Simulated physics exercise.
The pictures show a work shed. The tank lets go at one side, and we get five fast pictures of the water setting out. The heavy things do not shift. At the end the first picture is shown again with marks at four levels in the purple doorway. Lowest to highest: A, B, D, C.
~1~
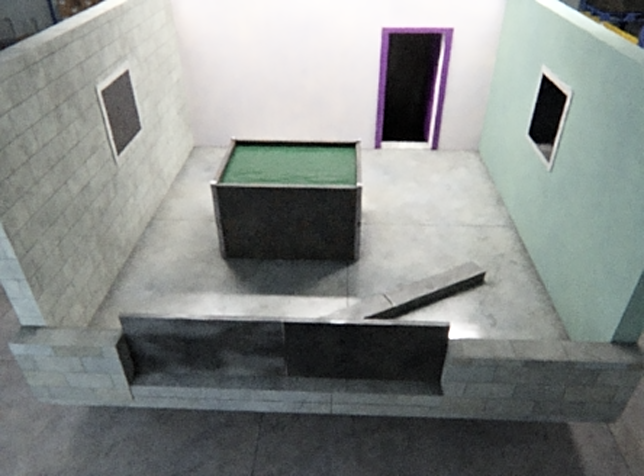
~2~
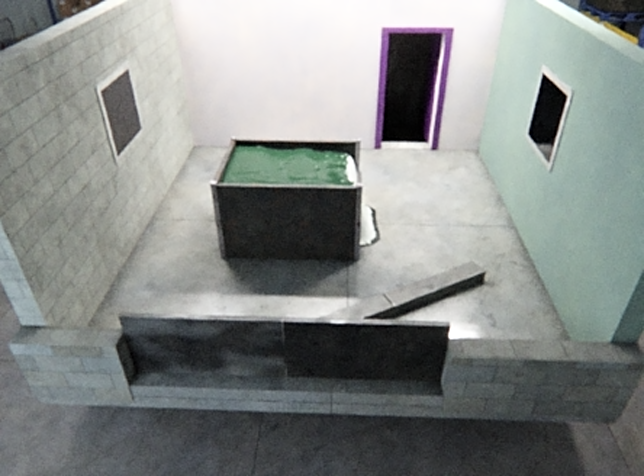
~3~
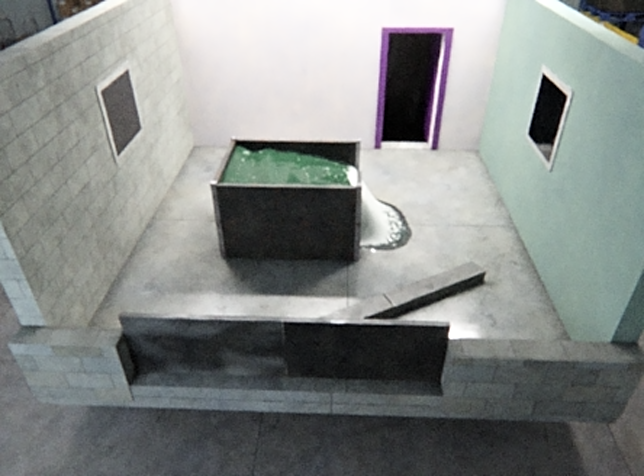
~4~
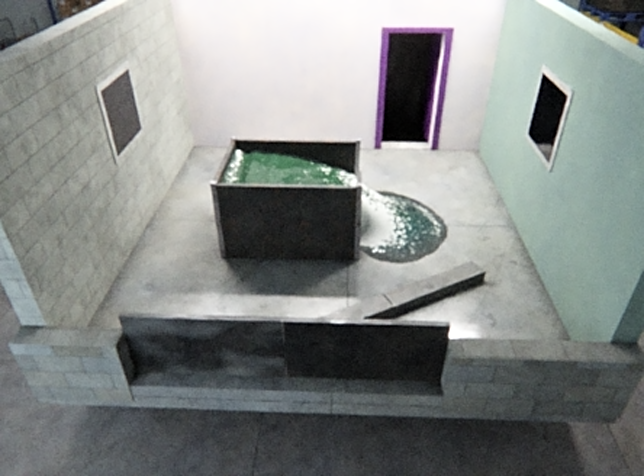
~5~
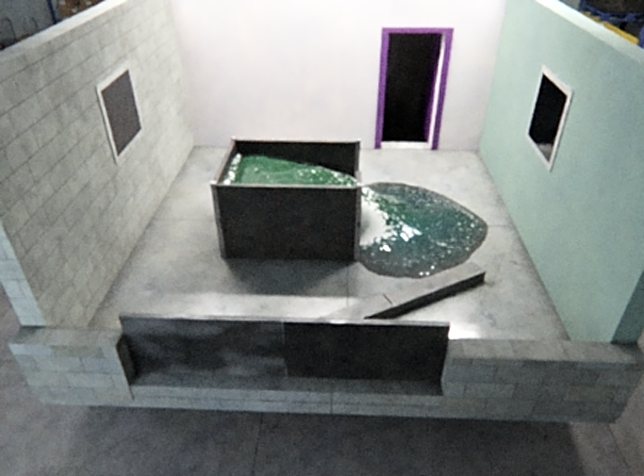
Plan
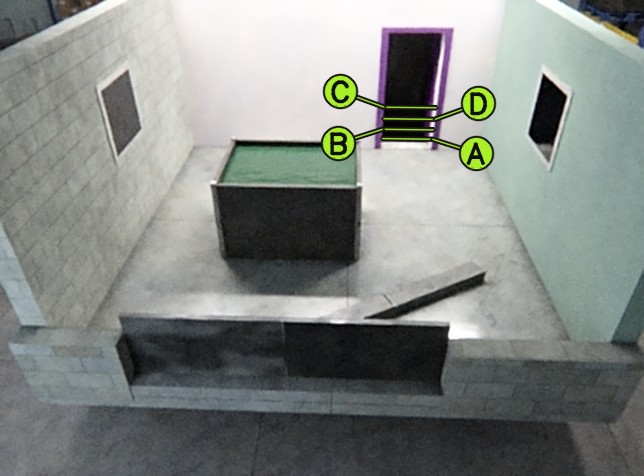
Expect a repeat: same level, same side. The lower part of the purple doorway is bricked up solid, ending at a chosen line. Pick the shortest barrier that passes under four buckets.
I would pick mark A.
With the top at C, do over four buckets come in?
No, not at all.
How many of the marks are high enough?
All four.
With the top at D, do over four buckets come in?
No.
In lime, A at (407, 138); B at (408, 129); C at (410, 107); D at (409, 119); from the bottom up A, B, D, C.
If A is chosen, a splash gets over, under a bucket.
If B is chosen, nothing gets over.
If C is chosen, nothing gets over.
If D is chosen, nothing gets over.
